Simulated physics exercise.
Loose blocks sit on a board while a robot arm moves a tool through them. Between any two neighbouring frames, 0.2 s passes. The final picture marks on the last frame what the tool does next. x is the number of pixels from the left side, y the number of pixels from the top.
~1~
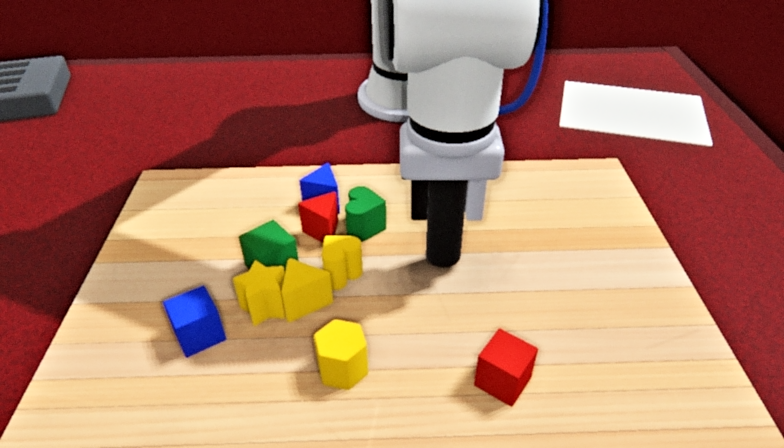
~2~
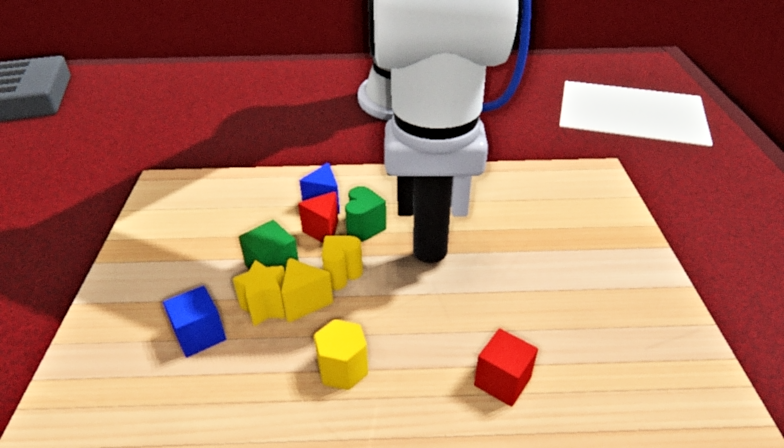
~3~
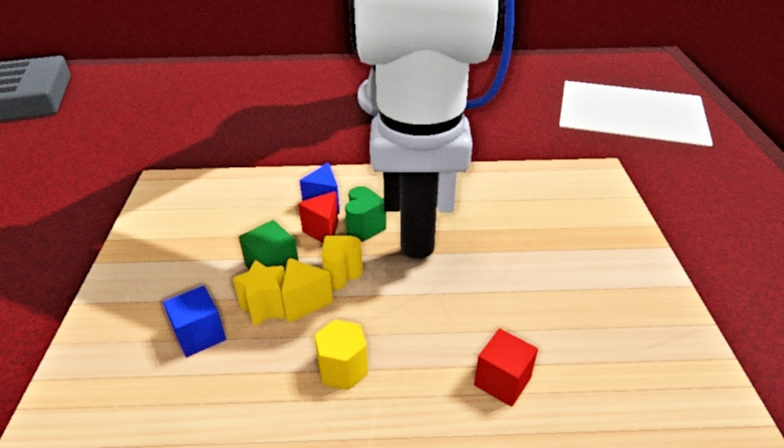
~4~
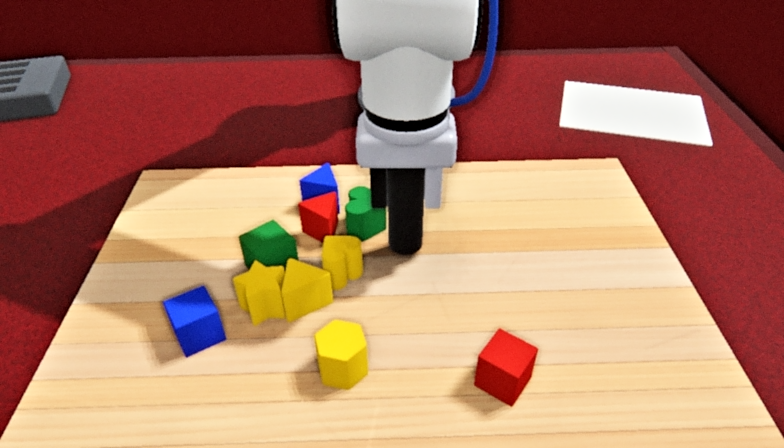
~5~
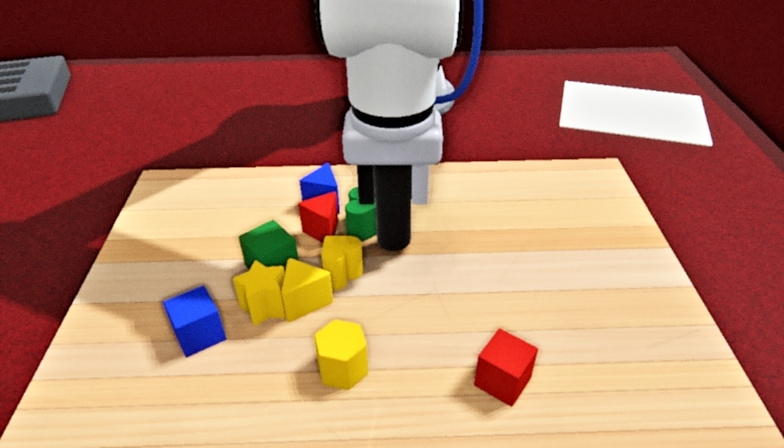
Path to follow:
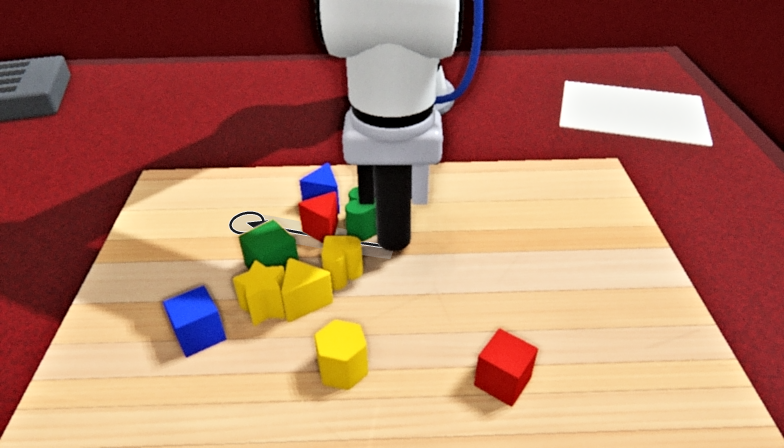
A robot arm holding a dark upright tool starts right of a loose cluster of coloured blocks on a wooden board. It slides the tool a short way left and slightly back, ending close beside the green and yellow heart blocks, while all the blocks stay still.
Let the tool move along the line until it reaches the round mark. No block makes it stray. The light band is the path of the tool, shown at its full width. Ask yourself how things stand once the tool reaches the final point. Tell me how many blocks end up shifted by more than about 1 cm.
My prediction: Two blocks.
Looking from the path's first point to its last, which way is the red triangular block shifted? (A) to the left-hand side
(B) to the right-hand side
Letter B.
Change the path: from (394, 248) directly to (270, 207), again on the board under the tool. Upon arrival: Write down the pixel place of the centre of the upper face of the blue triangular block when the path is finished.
My prediction: (311, 164).
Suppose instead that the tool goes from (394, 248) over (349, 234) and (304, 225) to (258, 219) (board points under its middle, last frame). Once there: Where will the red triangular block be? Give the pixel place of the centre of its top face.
Roughly at (225, 189).
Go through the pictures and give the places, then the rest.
Lower end of the tool (443, 256), tops of blocks, green square piece (266, 237), red triangular block (321, 204), green heart block (363, 199), in the first frame.
Tool (430, 252), blocks as before, in the second frame.
Tool (418, 248), blocks as before, in the third frame.
Tool (406, 244), blocks as before, in the fourth frame.
Tool (394, 240), green square piece (266, 237), red triangular block (321, 204), green heart block partly hidden, in the fifth frame.
The drawn path runs from (394, 248) to (247, 223).
The first path, step by step. One third of the way, tool (341, 232); red triangular block (308, 199), turned 15° anticlockwise; green heart block (347, 190), turned 45° clockwise.
Two thirds of the way, tool (291, 224); red triangular block (275, 188), turned 65° clockwise; green heart block (346, 189), turned 50° clockwise.
At the end, tool (245, 215); green square piece not moved; red triangular block (261, 179), turned 95° clockwise; green heart block (346, 189), turned 50° clockwise.
